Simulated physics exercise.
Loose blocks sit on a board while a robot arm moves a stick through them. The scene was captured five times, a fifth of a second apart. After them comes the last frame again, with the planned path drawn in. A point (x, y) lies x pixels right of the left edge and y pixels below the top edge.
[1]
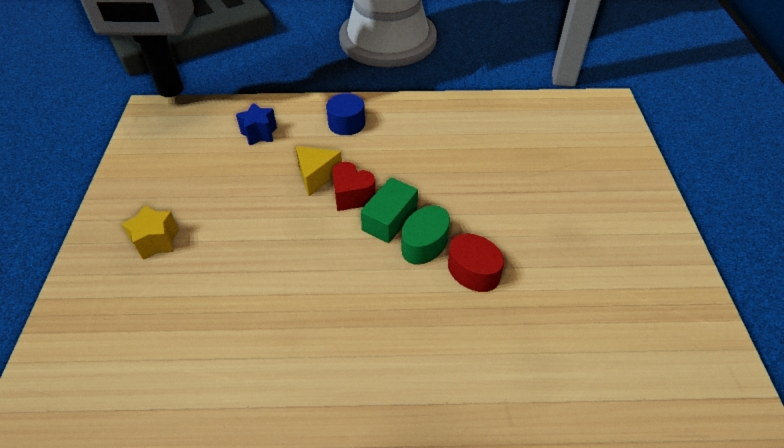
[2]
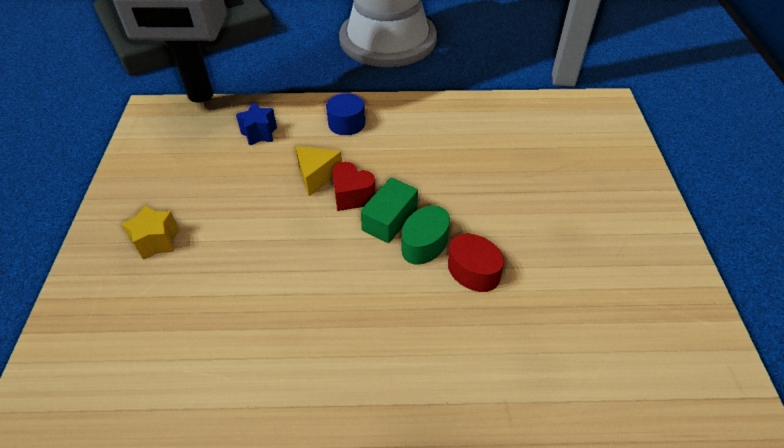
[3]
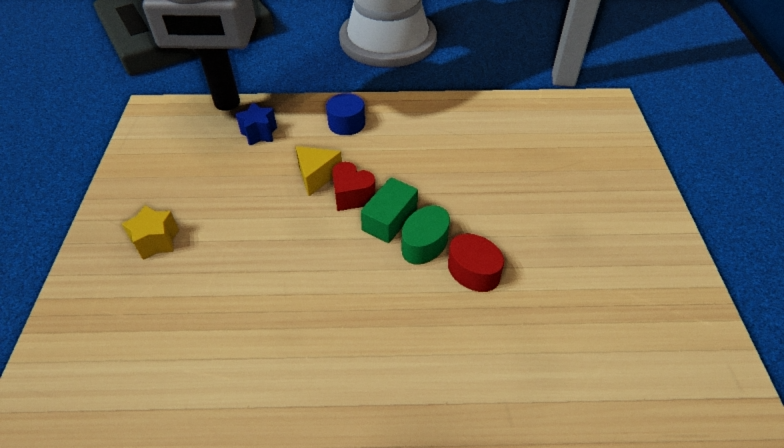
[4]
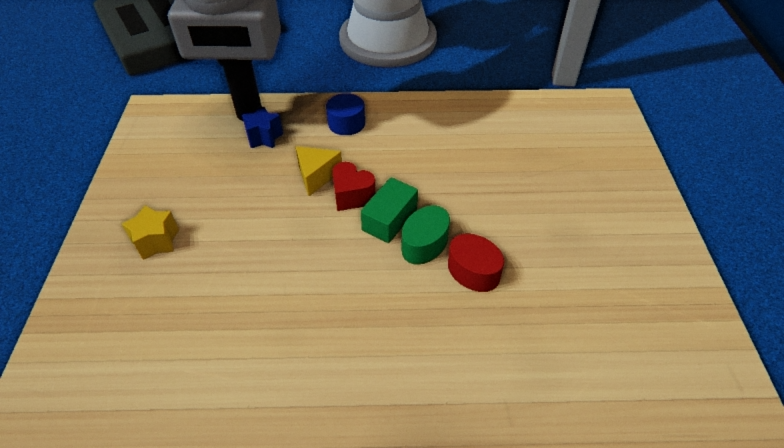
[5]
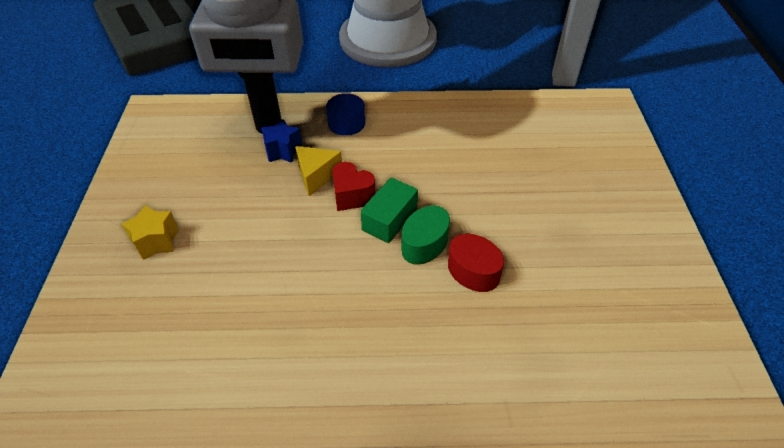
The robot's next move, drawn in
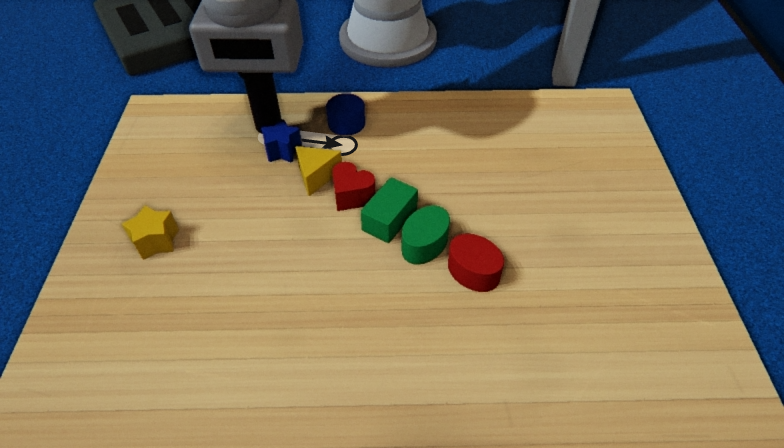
A robot arm moving its black stick rightward along the board's far edge, then nudging the blue star toward the yellow triangle.
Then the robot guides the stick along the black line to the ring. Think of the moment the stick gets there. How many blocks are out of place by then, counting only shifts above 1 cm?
Moved: 1.
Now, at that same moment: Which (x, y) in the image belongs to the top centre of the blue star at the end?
The middle of the upper face of the blue star will lie at about (295, 138) in the picture.
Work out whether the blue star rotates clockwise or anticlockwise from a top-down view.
The block turns clockwise.
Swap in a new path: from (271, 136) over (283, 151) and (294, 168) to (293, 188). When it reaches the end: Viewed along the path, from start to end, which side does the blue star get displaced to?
So, looking from the first point of the path to the last, the blue star moves rightwards.
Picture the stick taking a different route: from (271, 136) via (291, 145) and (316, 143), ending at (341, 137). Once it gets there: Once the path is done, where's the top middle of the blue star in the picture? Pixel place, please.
Somewhere near (295, 144).
Drawn move, from (271, 136) directly to (343, 145).
What follows on the original path. Halfway along, stick (305, 131); blue star (293, 139), turned 50° clockwise.
At the end, stick (342, 135); blue star (295, 138), turned 65° clockwise; blue disc still.
